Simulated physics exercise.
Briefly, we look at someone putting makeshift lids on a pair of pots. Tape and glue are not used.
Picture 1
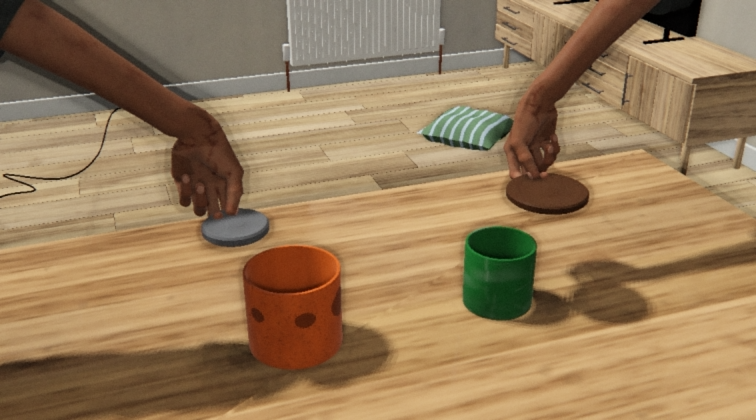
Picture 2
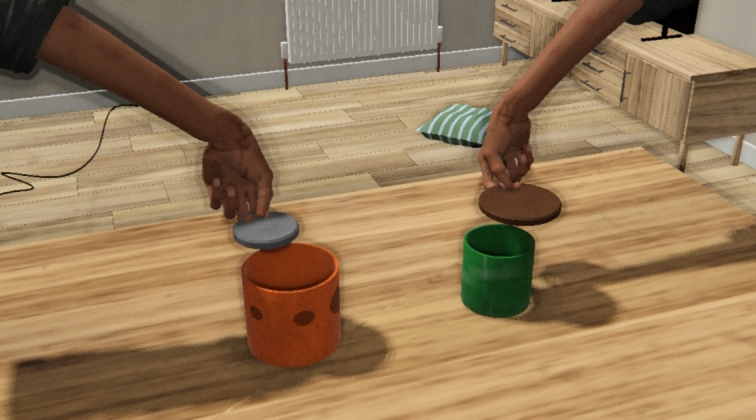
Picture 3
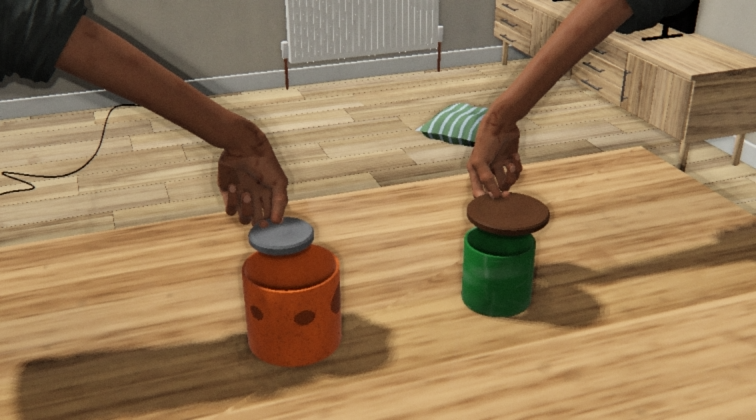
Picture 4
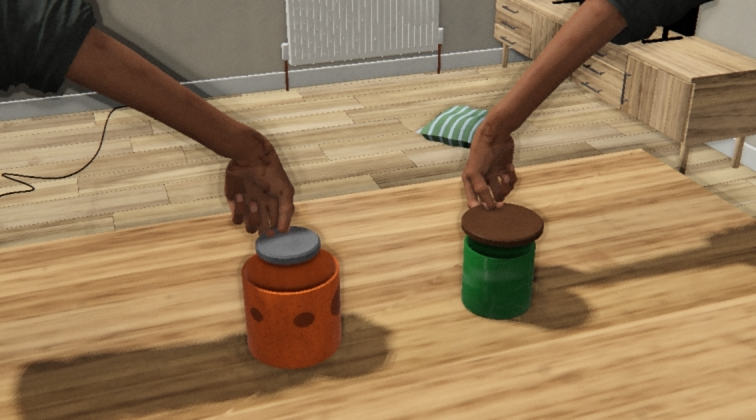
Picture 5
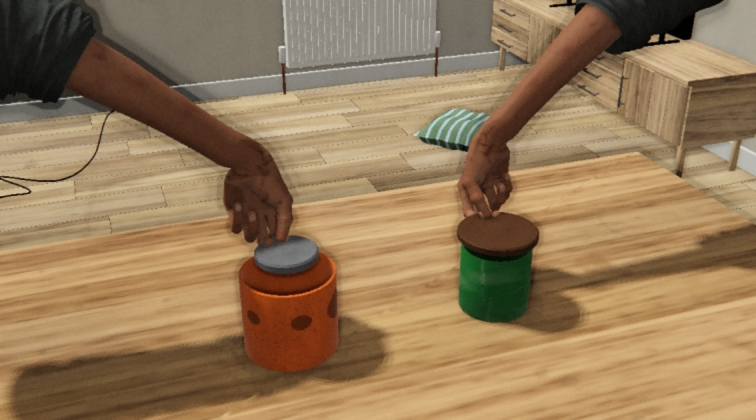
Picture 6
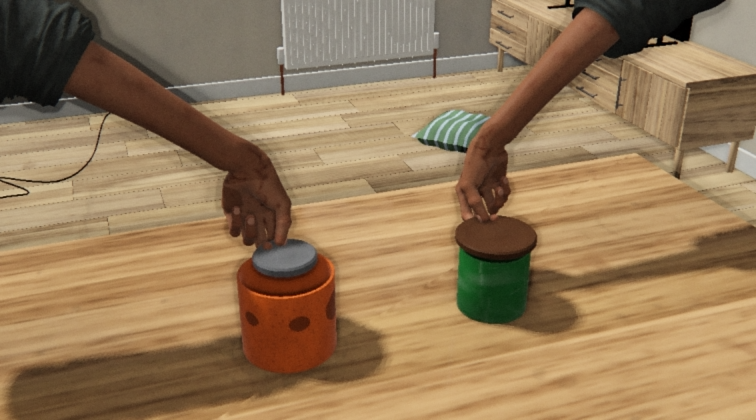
Two hands slide a small grey lid and a wider brown disc across a wooden table, lifting them toward an orange spotted pot on the left and a green one on the right. They lower both over the open tops, and the fingers still touch them at the end.
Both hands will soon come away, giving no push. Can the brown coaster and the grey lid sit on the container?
Once the hands come away, the brown coaster sits across the top and the grey lid passes through the mouth.
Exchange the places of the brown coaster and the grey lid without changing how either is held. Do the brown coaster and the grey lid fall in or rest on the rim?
The brown coaster slides in, and the grey lid slides in.
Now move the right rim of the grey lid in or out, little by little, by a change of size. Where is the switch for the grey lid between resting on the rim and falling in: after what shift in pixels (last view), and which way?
The change comes after a move of 12 pixels towards the right.
Then, 0.12 s on from there, brown coaster moving near (495, 242); grey lid displaced a little near (286, 278).
Then, 0.20 s on from there, brown coaster sitting on the rim near (495, 242); grey lid on its way down near (290, 338).
In the end, the brown coaster covers the opening, near (495, 242); the grey lid drops inside, near (290, 339).
